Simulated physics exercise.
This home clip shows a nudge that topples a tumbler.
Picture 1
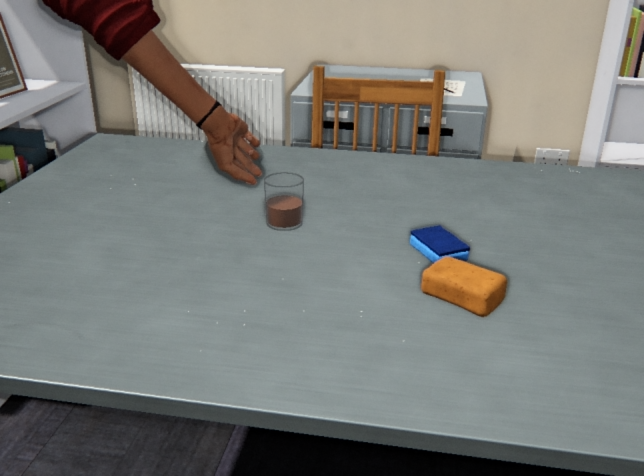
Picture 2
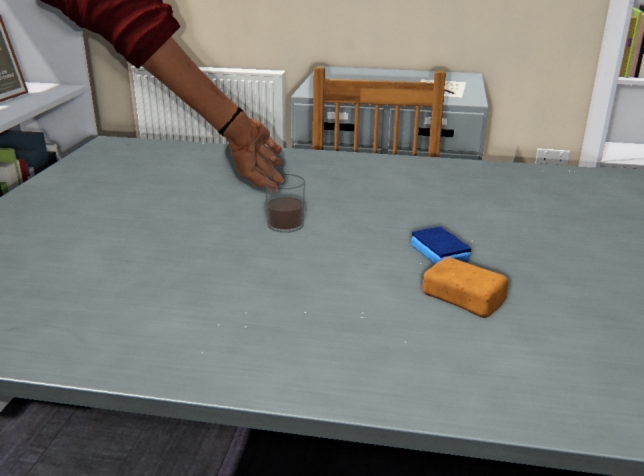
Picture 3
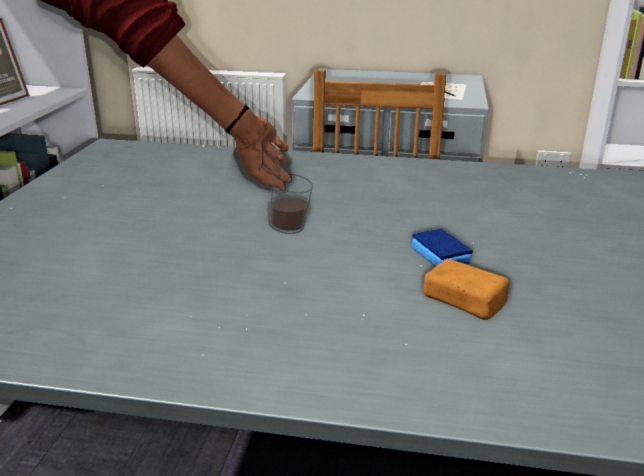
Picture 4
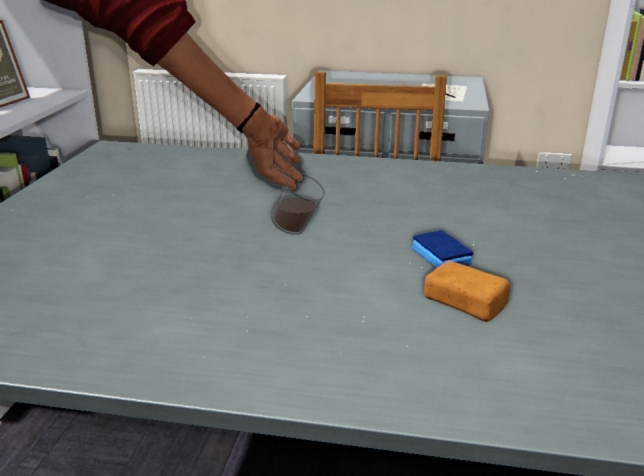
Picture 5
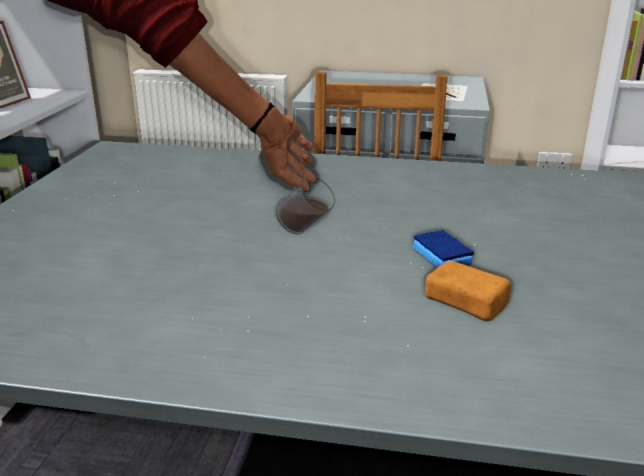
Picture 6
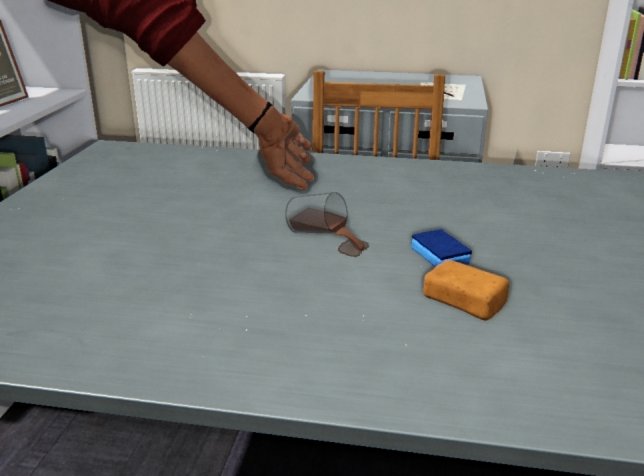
A hand reaching in from the upper left presses its fingers against an upright glass about half full of brown liquid on a grey table. The glass tilts steadily to the right, then topples further, away from the hand, and liquid pours onto the tabletop near a blue sponge and an orange-brown block.
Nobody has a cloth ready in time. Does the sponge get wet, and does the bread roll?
You'll find the sponge is caught by the spill, and the bread roll is caught by the spill.
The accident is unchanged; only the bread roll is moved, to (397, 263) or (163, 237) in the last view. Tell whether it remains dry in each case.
Case one: Contact. Case two: No contact.
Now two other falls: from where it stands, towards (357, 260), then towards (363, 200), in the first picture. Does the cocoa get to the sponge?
Toward the first point it is caught by the spill; toward the second it avoids the spill.
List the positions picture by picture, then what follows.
In the first frame, it stands upright; tumbler (284, 200) about half full; sponge (440, 238); bread roll (466, 271).
The second frame shows fingers against its side; tumbler about half full, surface at (285, 205).
The third frame shows fingers against its side; tumbler (290, 203) about half full; bread roll (469, 274).
The fourth frame shows fingers against its side; tumbler (298, 203) tipped 25°; sponge (442, 243).
The fifth frame shows fingers against its side; tumbler (306, 205) tipped 40°.
In the sixth frame, it is falling; tumbler (318, 213) tipped 75°; a puddle starts at (354, 247); sponge (442, 242); bread roll (468, 274).
A moment on, the puddle covers about as much as a plate; the sponge is reached; the bread roll is reached.
Further on, the puddle covers about as much as a tray; the sponge is reached; the bread roll is reached.
When it is over, the puddle covers about as much as a tray; the sponge is reached; the bread roll is reached.
